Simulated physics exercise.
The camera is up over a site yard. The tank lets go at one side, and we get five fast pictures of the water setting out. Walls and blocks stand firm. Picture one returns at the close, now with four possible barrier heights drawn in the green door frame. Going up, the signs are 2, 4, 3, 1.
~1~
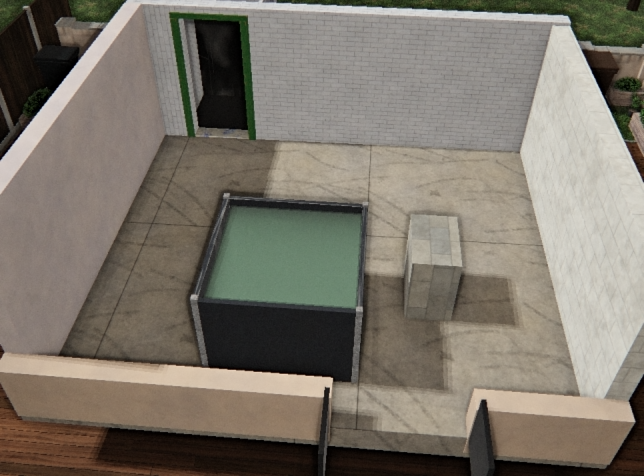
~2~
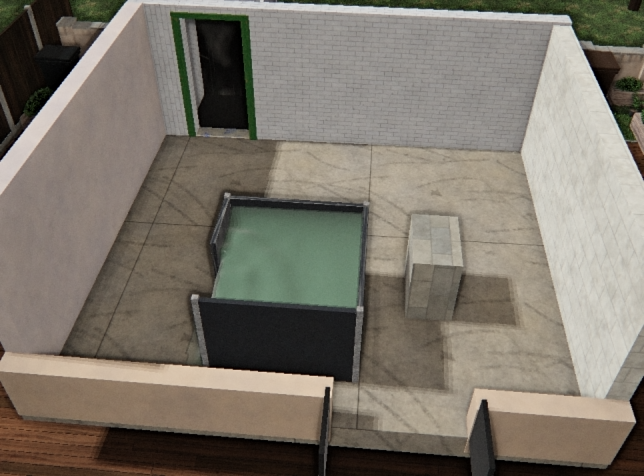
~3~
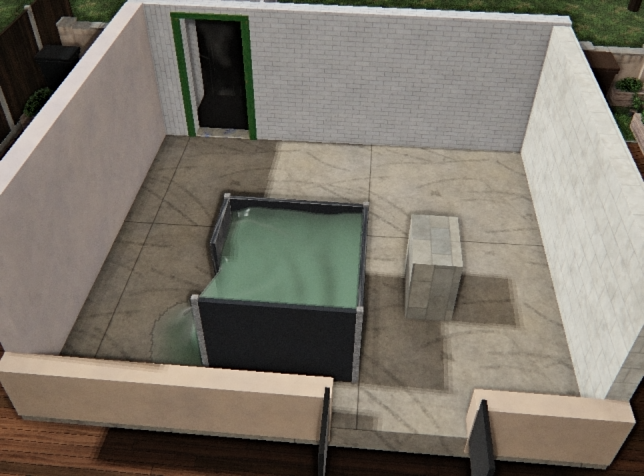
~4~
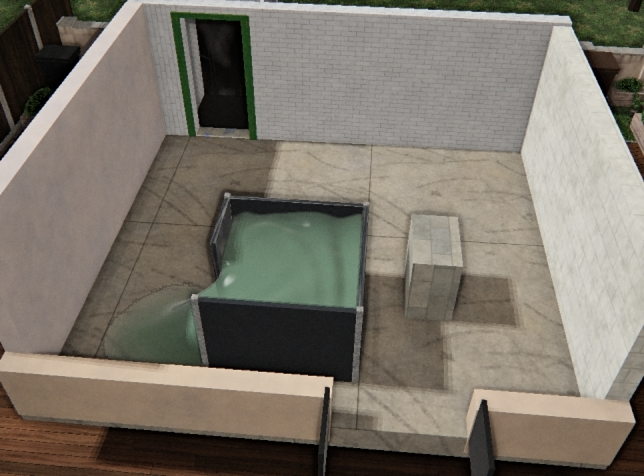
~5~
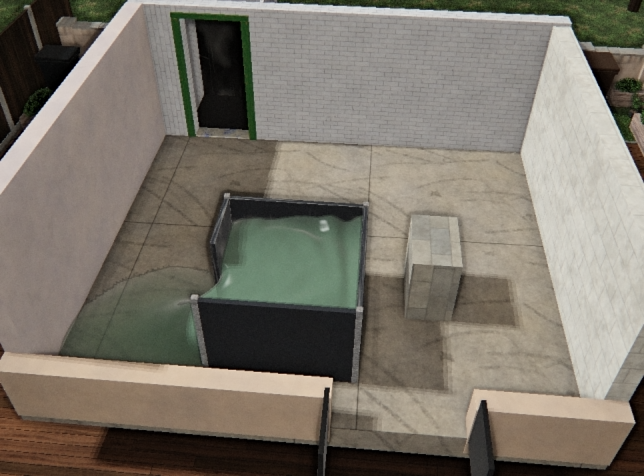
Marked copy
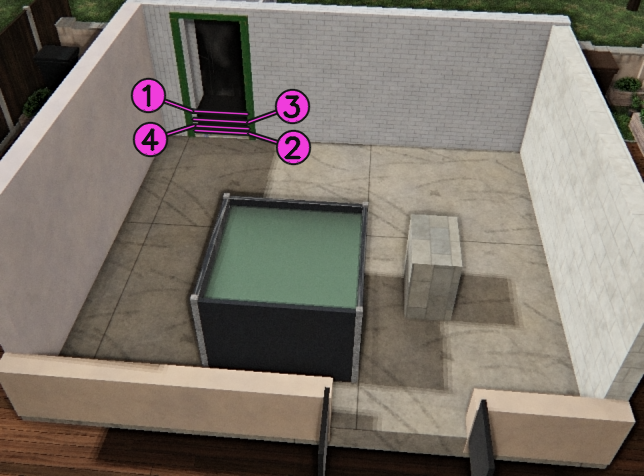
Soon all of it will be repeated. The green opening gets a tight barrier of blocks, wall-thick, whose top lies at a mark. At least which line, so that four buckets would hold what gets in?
The limit is 3.
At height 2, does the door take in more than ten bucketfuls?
Yes, it does.
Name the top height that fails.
Height 4.
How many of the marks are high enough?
Two of them.
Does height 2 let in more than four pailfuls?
Yes, that goes wrong.
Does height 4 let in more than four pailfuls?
Yes.
On the marked copy, 1 at (219, 112); 2 at (222, 132); 3 at (220, 120); 4 at (221, 127); from the bottom up 2, 4, 3, 1.
If 1 is chosen, nothing gets over.
If 2 is chosen, dozens of bucketfuls pour in.
If 3 is chosen, a splash gets over, under a bucket.
If 4 is chosen, about 10 bucketfuls get in.
